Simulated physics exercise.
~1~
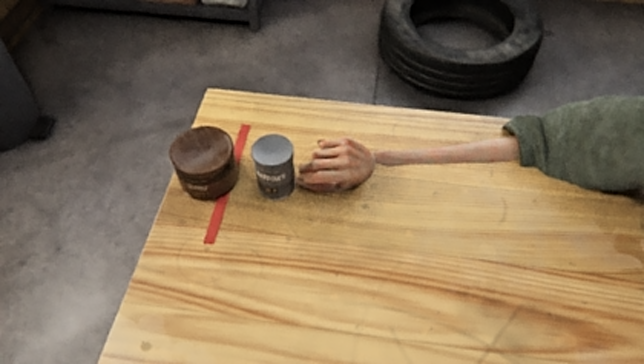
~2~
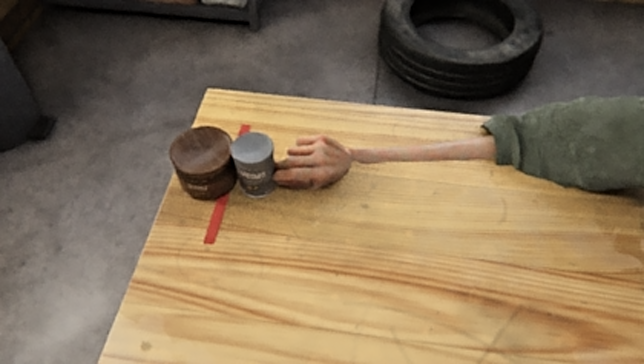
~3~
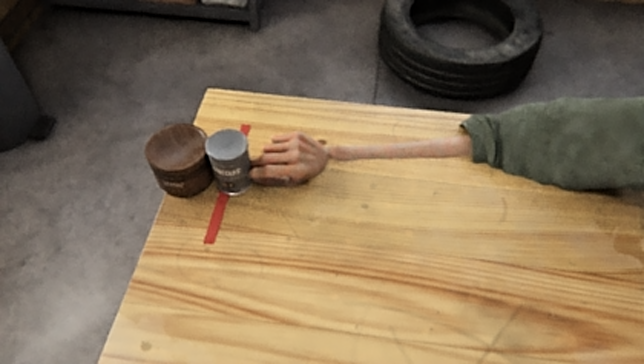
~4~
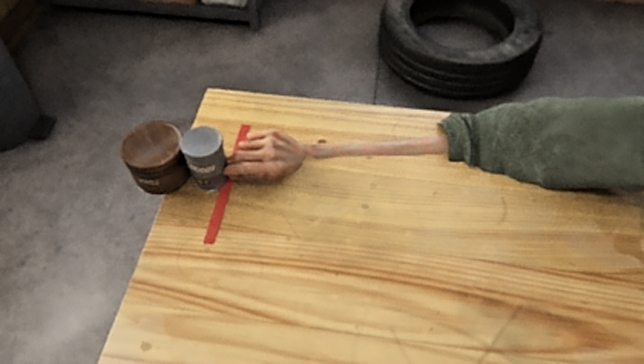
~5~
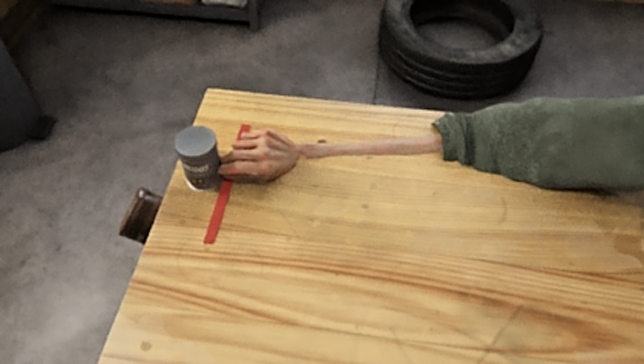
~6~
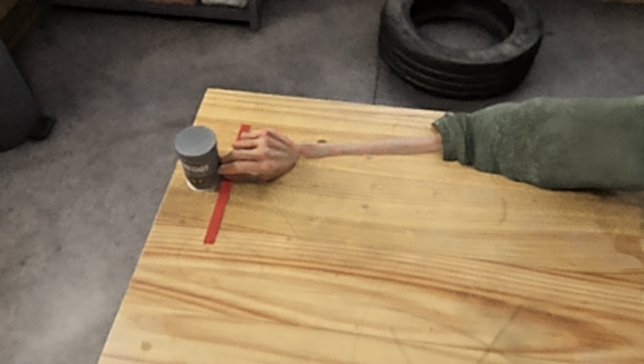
On a wooden table, a hand pushing a grey tin left into a brown tub, which topples off the edge while the tin stays upright.
